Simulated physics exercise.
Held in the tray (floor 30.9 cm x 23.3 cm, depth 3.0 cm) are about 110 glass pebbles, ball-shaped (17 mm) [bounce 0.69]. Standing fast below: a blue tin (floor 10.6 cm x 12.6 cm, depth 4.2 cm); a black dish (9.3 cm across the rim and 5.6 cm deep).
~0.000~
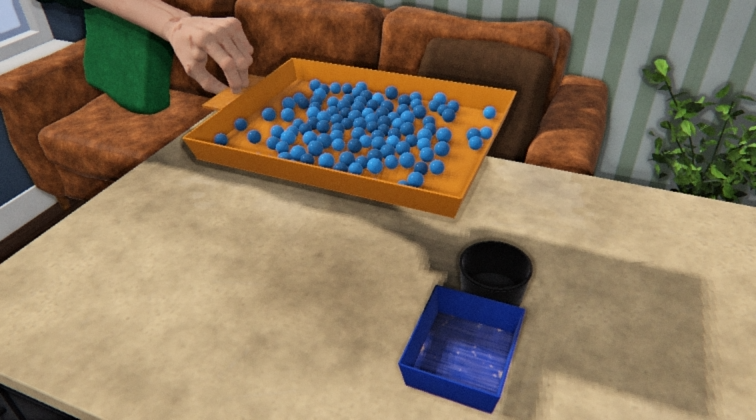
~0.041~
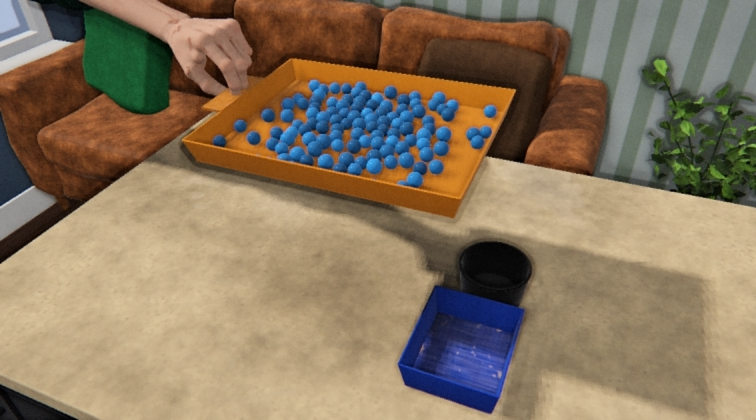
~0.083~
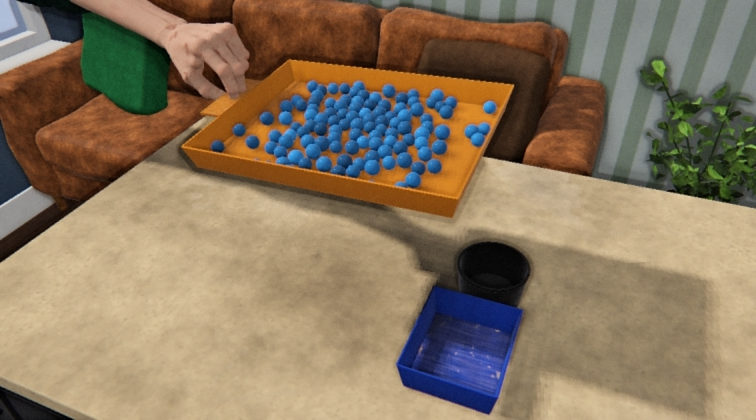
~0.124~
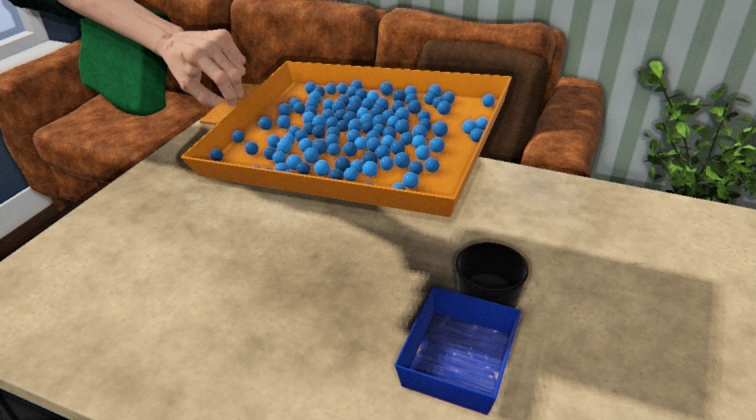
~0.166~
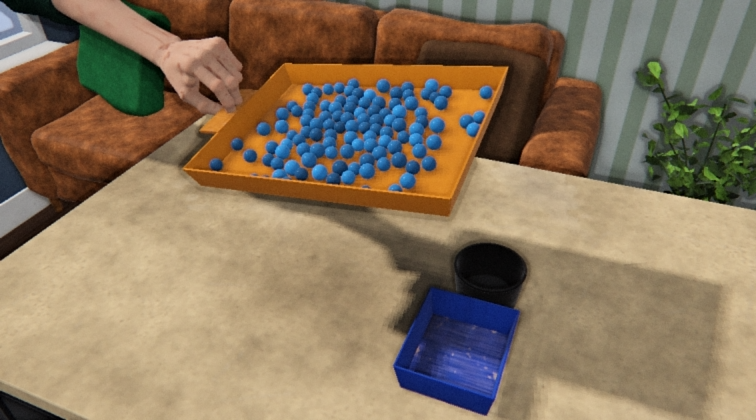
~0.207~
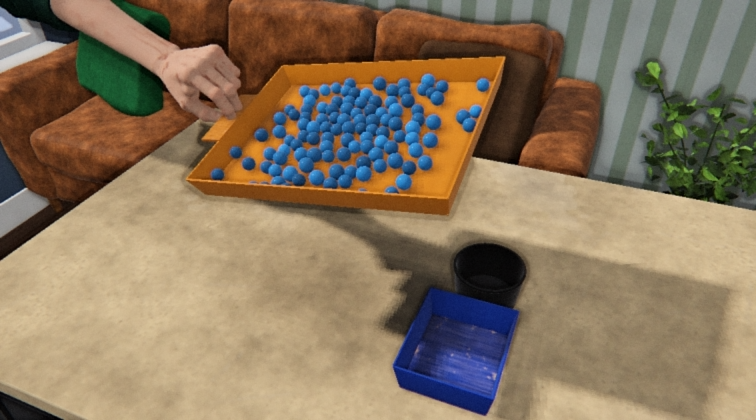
An orange tray of small blue balls, with a hand at its left end, tilted slightly toward the front left above a table holding a blue square container and a round black one.
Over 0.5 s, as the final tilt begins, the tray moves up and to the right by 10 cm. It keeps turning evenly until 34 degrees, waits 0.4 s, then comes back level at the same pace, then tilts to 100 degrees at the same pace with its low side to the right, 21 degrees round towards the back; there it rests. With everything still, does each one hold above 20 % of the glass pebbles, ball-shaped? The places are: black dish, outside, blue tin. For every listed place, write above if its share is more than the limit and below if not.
Black dish: Below, outside everything: Above, blue tin: Below.
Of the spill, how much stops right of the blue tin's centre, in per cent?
I'd guess close to 70 in a hundred.
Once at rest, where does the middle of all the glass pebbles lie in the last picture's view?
Centre at rest: Approx. (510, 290) px.
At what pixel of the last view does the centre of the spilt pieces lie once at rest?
Spill centre, last frame: Approx. (610, 269).
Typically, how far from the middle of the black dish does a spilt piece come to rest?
I'd put it at around 44 cm.
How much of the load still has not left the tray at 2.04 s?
Tray retains approx. 40 % of the load.
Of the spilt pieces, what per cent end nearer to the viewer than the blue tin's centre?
Roughly 10 percent.
After 0.91 s, tilt 33 degrees; tray 95 %; middle of all pieces on or above the table near (283, 179).
Then, at 1.50 s, tilt 13 degrees; outside 5 %, tray 95 %; middle of all pieces on or above the table near (293, 126).
After 2.04 s, tilt 68 degrees; outside 20 %, tray 40 %, in the air 40 %; middle of all pieces on or above the table near (511, 242).
After 2.56 s, tilt 100 degrees; black dish 10 %, outside 85 %; middle of all pieces on or above the table near (557, 273).
By 4.4 s all is still; blue tin 5 %, black dish 10 %, outside 85 %, tray 0 %.
